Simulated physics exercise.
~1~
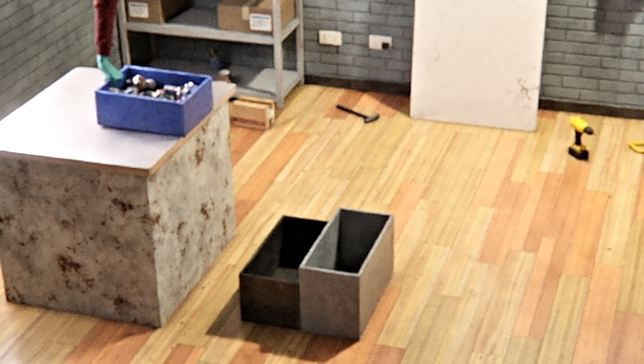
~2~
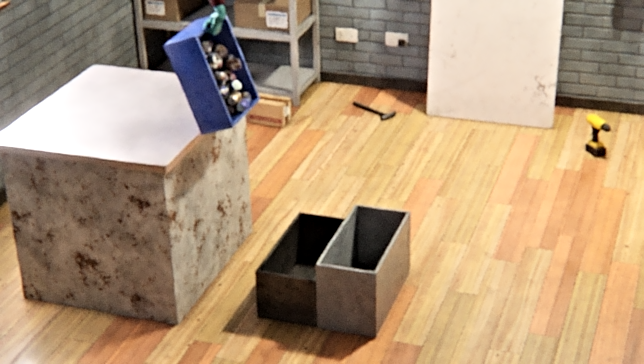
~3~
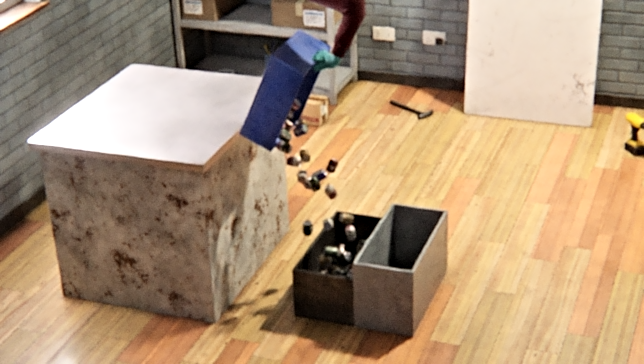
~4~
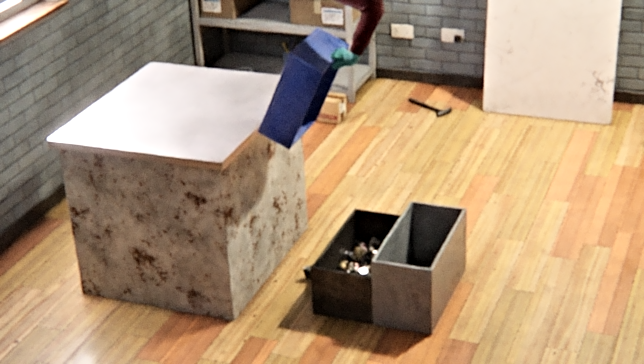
We see a gloved hand lift a blue crate of small cans from a bench and tip it over the edge, spilling them down into the black bin on the floor, until the crate hangs steeply tilted and the adjoining grey tote appears empty.
